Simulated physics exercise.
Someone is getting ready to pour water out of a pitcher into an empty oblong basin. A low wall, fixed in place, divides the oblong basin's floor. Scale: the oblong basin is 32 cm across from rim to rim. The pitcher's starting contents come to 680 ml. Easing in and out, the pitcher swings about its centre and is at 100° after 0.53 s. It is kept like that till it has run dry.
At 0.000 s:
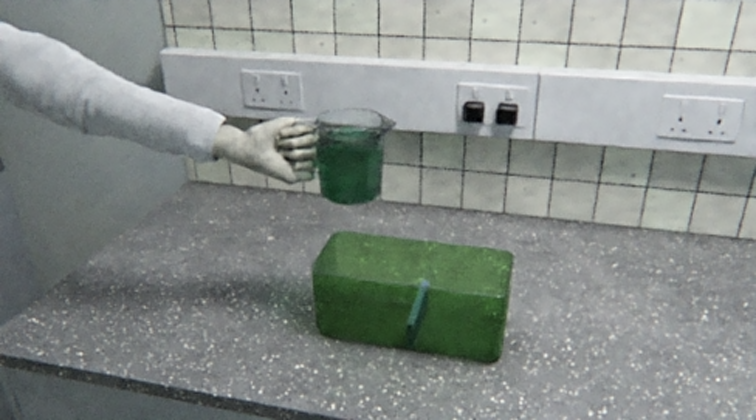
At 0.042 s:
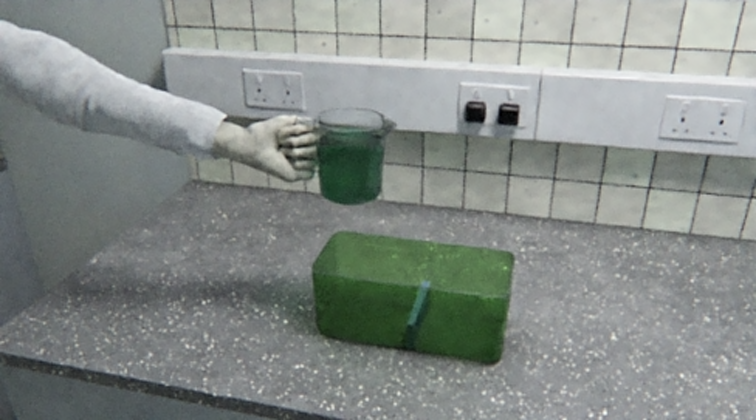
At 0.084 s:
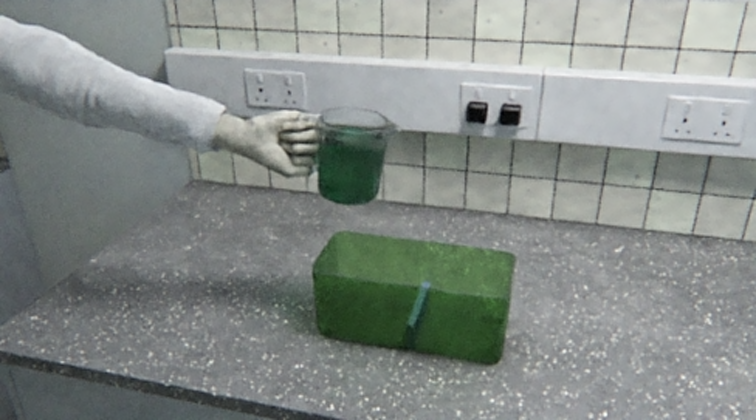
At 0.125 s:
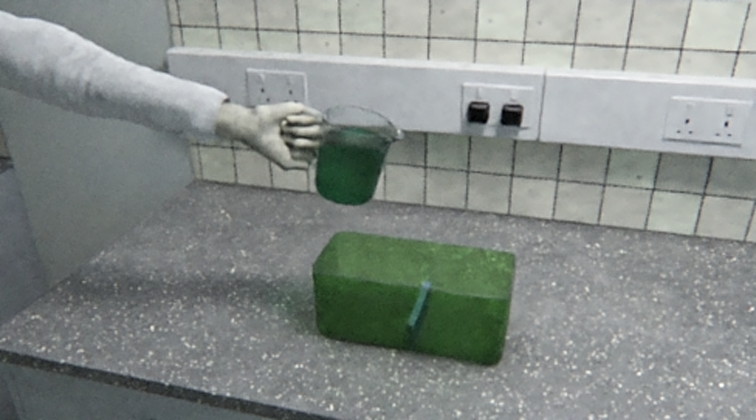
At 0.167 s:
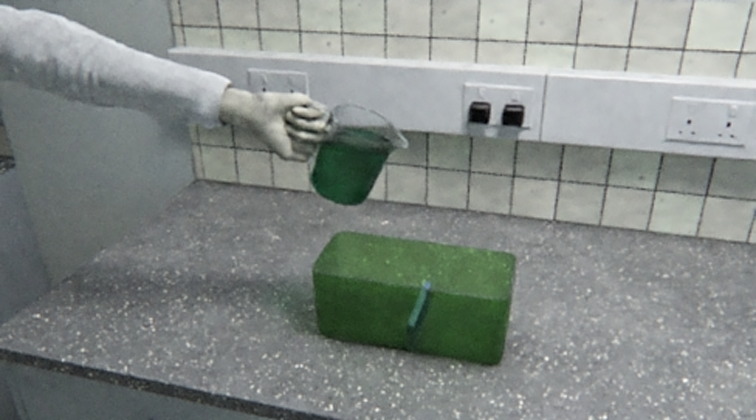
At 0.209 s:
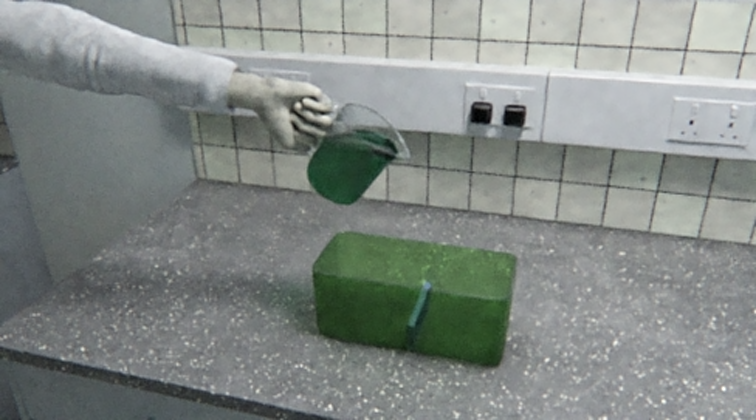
At first, a pale hand holds a clear pitcher of green liquid upright above a green oblong basin on a speckled grey counter. The hand then tilts the pitcher to the right, slightly and then more steeply, and its spout dips while the liquid shifts inside and the basin stays still.
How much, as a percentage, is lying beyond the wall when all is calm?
Around 89 per cent lies beyond the wall.
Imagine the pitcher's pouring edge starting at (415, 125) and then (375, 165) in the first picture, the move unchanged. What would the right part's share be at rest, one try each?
85 and 15 %.
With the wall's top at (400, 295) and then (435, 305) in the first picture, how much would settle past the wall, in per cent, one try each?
95 then 60 %.
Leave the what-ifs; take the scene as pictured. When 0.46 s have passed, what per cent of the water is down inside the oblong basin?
Fraction in basin: Approx. 7%.
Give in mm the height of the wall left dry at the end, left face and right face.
Left about 46 mm, while the right is about 14 mm.
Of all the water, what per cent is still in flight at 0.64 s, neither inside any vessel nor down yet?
Airborne share: Near 24 %.
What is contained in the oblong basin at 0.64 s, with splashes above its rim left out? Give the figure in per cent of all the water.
Around 54 per cent of the whole.
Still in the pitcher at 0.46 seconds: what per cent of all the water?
I reckon about 62 in a hundred is still held.
By 0.46 s the tilt is 95° and 63 per cent is still to pour, 0 is left of the wall and 7 right of it.
By 0.64 s the tilt is 100° and 21 per cent is still to pour, 1 is left of the wall and 54 right of it.
By 0.82 s the tilt is 100° and 6 per cent is still to pour, 3 is left of the wall and 82 right of it.
By 1.03 s the tilt is 100° and 1 per cent is still to pour, 6 is left of the wall and 89 right of it.
At rest 8 per cent lies left of the wall, 89 right of it and 3 outside.
